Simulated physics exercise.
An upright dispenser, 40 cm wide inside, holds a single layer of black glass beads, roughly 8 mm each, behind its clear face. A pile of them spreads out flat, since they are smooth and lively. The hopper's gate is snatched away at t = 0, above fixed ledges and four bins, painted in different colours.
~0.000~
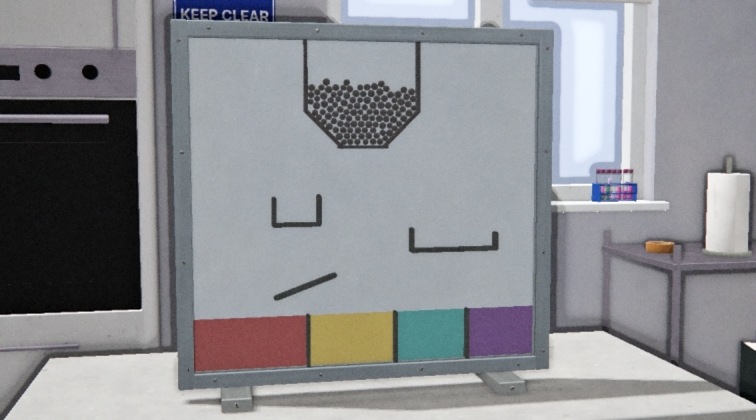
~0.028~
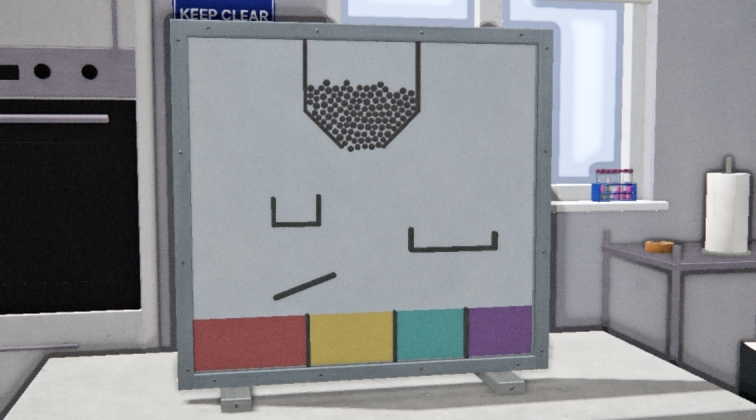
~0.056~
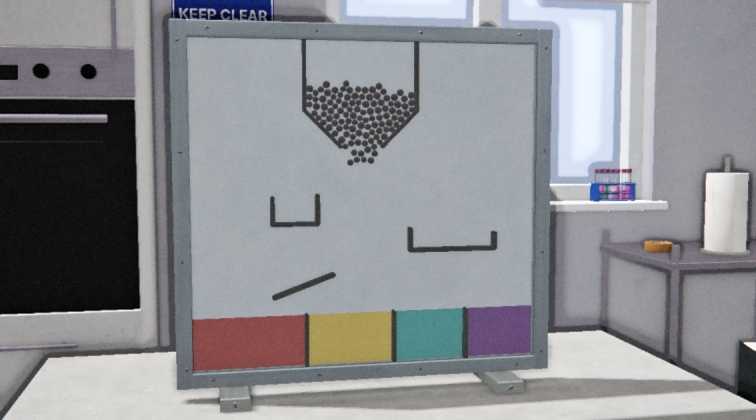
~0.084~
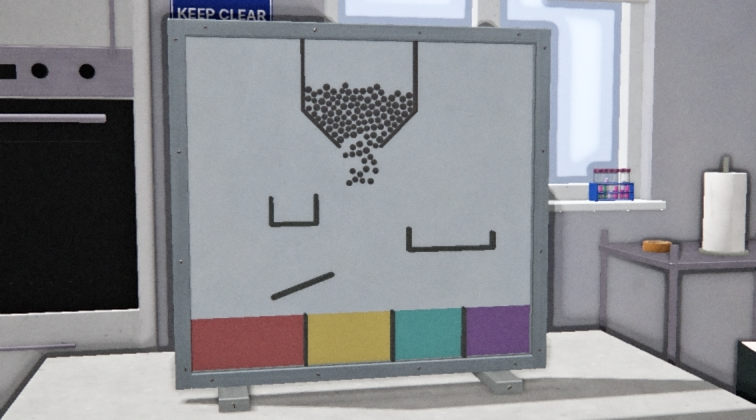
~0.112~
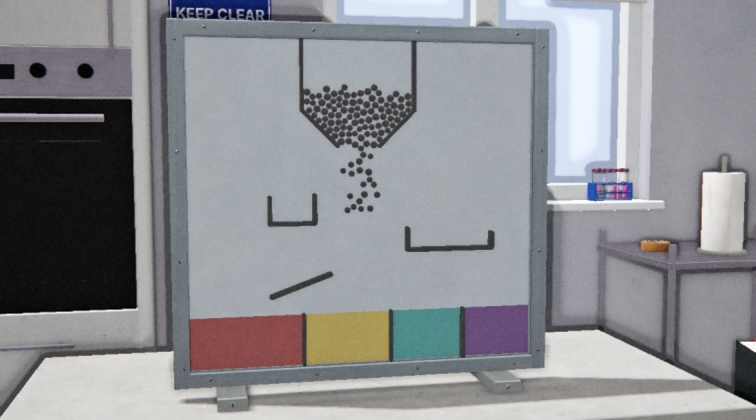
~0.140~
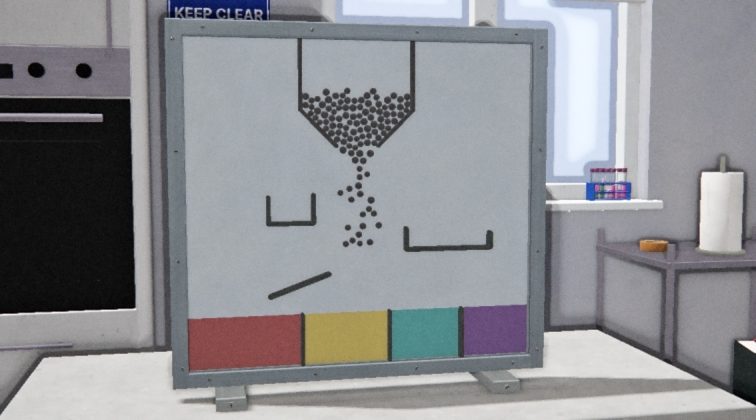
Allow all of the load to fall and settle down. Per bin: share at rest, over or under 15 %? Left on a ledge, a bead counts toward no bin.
Share at rest: Purple bin under, yellow bin over, turquoise bin under, red bin under.
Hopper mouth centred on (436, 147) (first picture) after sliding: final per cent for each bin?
The purple bin ends with 20 %, the yellow bin with 25 %, the turquoise bin with 0 % and the red bin with 0 %.
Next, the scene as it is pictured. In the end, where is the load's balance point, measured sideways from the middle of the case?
It sits around 2 cm left of centre.
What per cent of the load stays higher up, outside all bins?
Estimated share: Some 0 %.
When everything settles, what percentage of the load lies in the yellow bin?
I'd put it at close to 90 per cent.
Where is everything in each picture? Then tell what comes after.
The first frame shows gate shut, about 110 beads in the hopper; its mouth (342, 147) to (384, 147); purple (500, 332), yellow (352, 339), turquoise (430, 335), red (251, 344).
In the second frame, 2 out; leading bead (351, 149).
In the third frame, 9 out; leading bead (350, 162).
In the fourth frame, 16 out; leading bead (349, 183).
In the fifth frame, 20 out; leading bead (348, 210).
In the sixth frame, 28 out; leading bead (346, 244); ledges cup (268, 198) to (313, 195), cup (406, 228) to (490, 232), slope (270, 297) to (329, 274).
After 0.34 s 75 % have left the hopper; down in the bins, yellow 40 %.
After 0.55 s 100 % have left the hopper; down in the bins, yellow 85 %, red 5 %.
In the end, by 2.0 s, purple 0 %, yellow 90 %, turquoise 5 %, red 5 %.
